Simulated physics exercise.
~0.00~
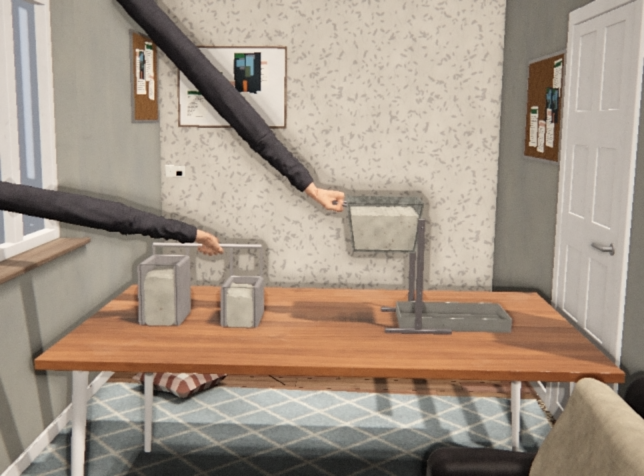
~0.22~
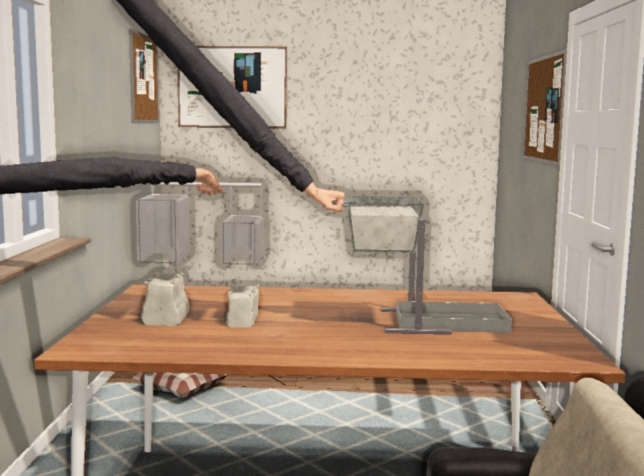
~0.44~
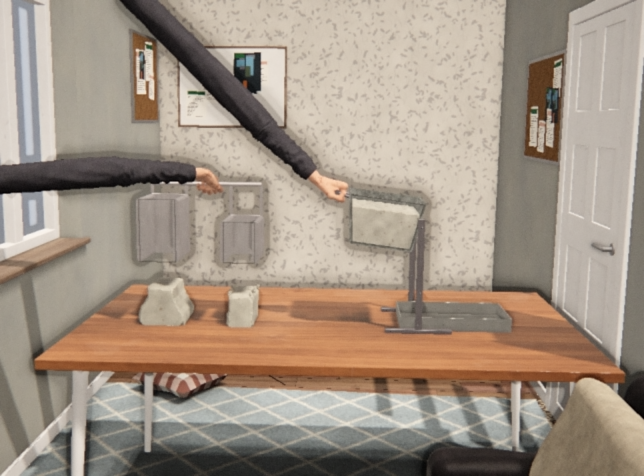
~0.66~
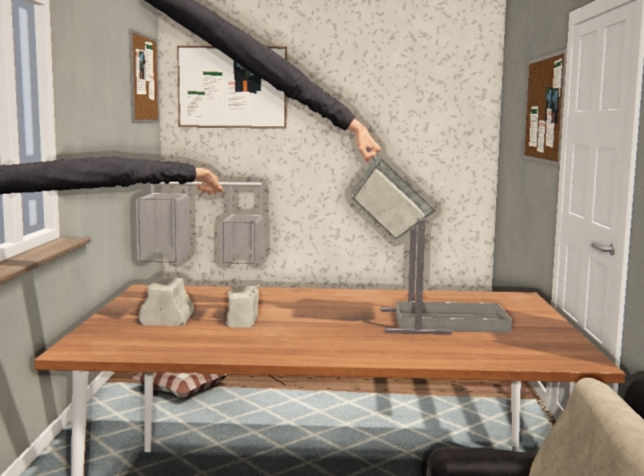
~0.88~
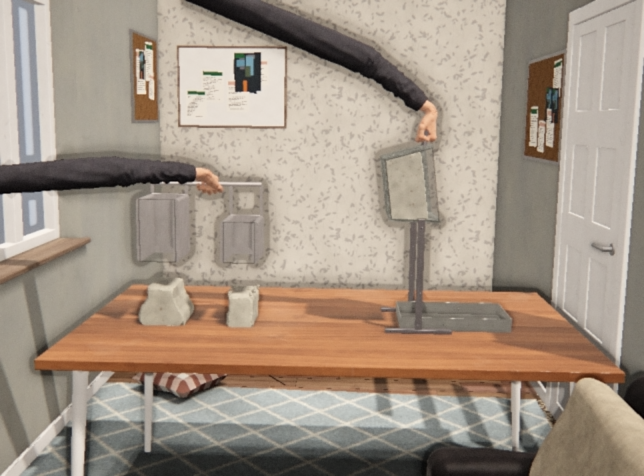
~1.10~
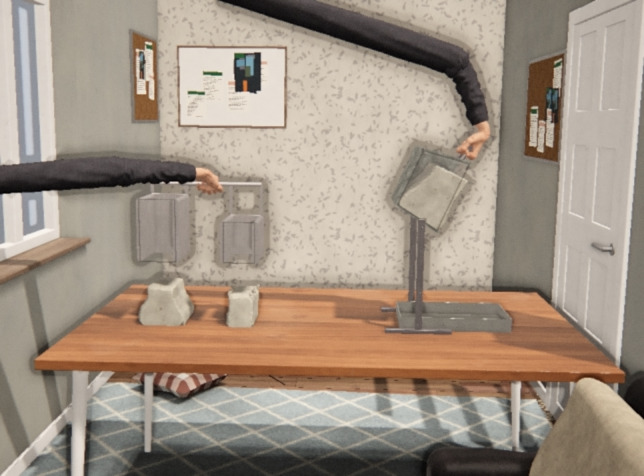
Room with wooden table, one hand lifting moulds off two grey blocks, the taller sagging slightly, another hand swinging a tub over.
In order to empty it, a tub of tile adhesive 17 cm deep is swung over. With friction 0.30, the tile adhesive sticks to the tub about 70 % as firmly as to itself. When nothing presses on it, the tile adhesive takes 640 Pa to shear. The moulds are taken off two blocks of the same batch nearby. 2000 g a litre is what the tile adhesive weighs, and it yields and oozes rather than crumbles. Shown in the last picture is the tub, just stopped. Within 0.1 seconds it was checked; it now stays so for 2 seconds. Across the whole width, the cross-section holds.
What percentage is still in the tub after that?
About 0 %.
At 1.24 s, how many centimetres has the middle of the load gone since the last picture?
Around 15 cm.
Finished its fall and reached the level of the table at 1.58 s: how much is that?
About 100 per cent.
After 1.24 s, the tub is at 114 degrees and holds 25 %.
After 1.41 s, the tub is at 114 degrees and holds 0 %.
After 1.58 s, the tub is at 114 degrees and holds 0 %.
After 1.75 s, the tub is at 114 degrees and holds 0 %.
After 3.10 s, at the end, the tub is at 114 degrees and holds 0 %.
